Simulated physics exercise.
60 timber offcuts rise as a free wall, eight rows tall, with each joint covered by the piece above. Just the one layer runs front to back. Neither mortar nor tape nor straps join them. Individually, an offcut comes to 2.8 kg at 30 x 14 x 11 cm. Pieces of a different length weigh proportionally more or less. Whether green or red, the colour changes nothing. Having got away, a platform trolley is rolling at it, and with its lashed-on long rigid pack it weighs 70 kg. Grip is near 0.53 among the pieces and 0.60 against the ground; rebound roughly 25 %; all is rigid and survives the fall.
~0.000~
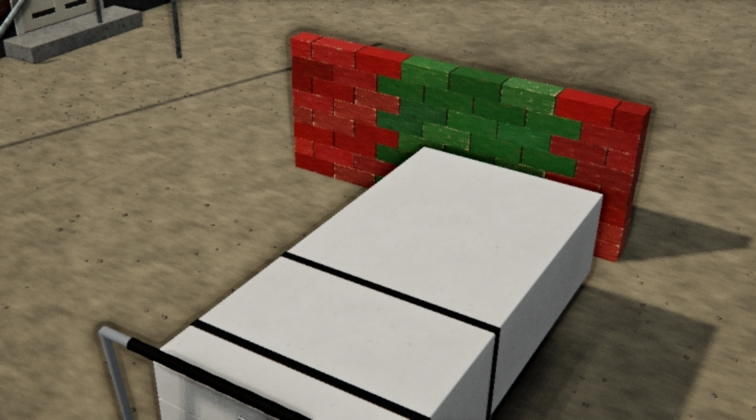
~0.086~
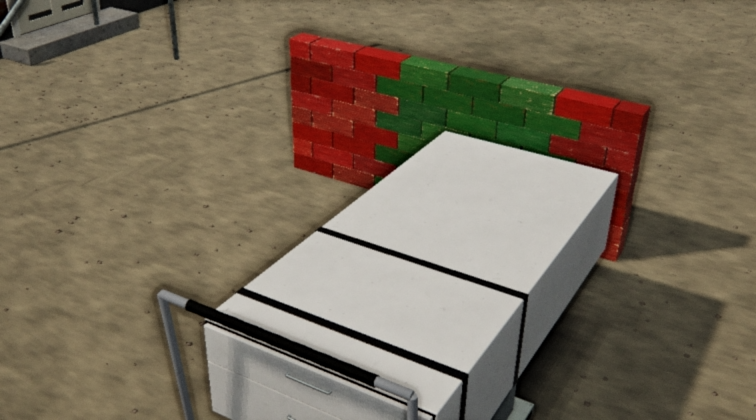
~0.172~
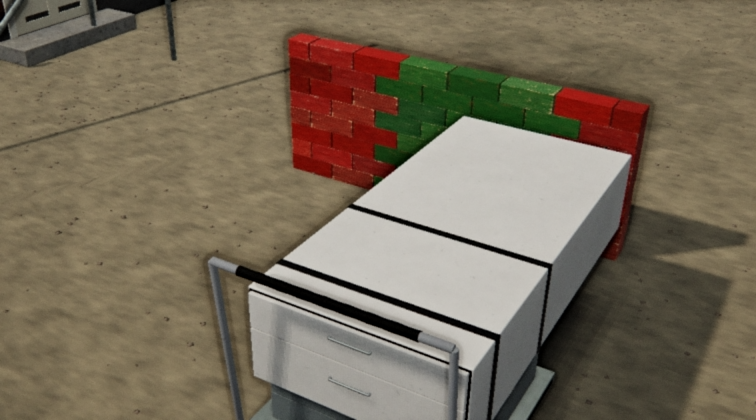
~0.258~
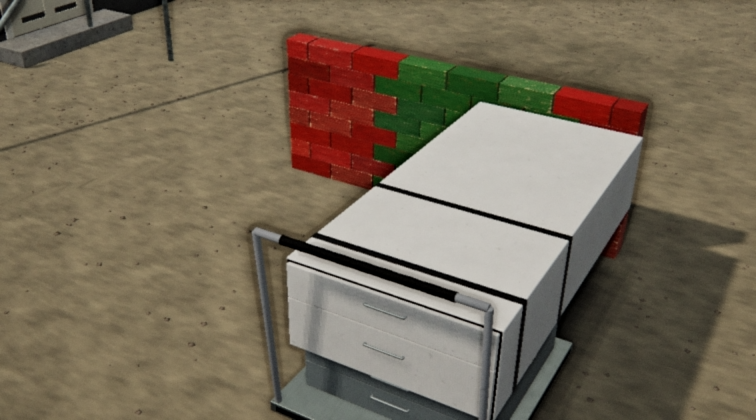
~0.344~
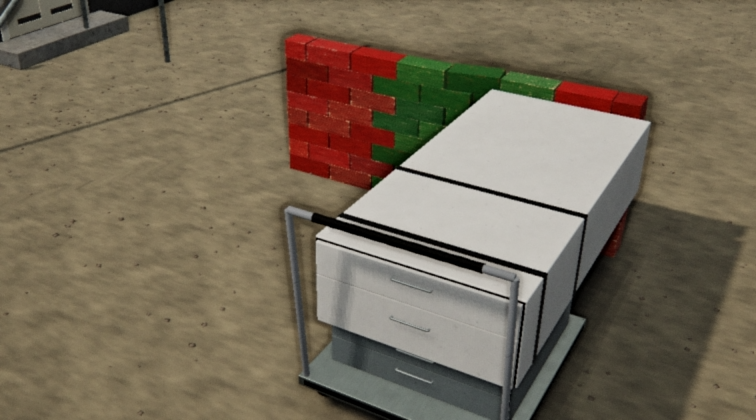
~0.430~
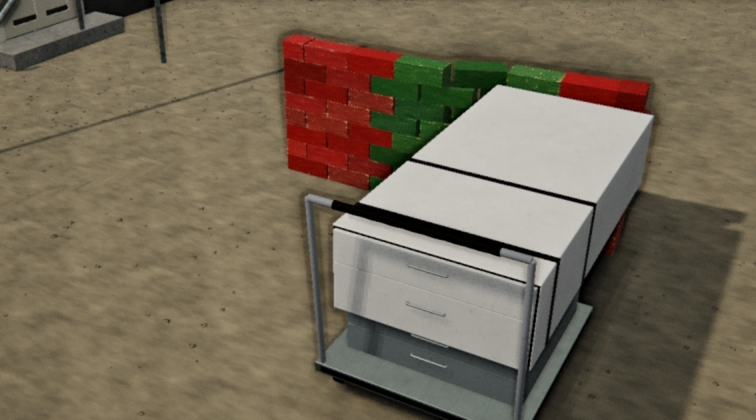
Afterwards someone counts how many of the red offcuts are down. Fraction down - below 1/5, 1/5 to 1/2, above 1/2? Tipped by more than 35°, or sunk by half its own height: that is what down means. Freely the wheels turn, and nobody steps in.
1/5 to 1/2.
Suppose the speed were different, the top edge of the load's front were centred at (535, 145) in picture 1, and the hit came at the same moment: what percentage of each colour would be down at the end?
Result - red: 40%; green: 60%.
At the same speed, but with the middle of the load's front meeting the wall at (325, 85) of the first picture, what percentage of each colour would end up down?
Then red ends 50 per cent down and green 20 per cent.
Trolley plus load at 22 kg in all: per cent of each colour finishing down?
For red it's 40, for green it's 60 in a hundred.
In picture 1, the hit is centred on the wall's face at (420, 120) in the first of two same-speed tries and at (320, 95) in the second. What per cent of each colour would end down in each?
Down by colour - red: 30%, then 40%; green: 50%, then 20%.
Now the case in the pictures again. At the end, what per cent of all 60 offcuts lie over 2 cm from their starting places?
I count 55 % as shifted.
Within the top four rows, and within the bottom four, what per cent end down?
I'd put the top at 70 per cent and the bottom at 30 per cent.
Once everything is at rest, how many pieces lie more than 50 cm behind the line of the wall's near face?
Estimate: Some 20.
Around 0.66 s, load 41 cm past the wall's line, still rolling; 8 of the 32 red offcuts down (18 of 60 in all colours); top red offcut unmoved; top green offcut tipped 25°.
Around 1.10 s, load 89 cm past the wall's line, still rolling; 9 of the 32 red offcuts down (26 of 60 in all colours); top red offcut unmoved; top green offcut on its side.
Finally (2.8 s), load 1.13 m past the wall's line, stopped; 12 of the 32 red offcuts down (29 of 60 in all colours); top red offcut unmoved; top green offcut upside down. That is 38 per cent. Seen by the last camera, middles, top red offcut near (332, 54), top green offcut near (397, 129).
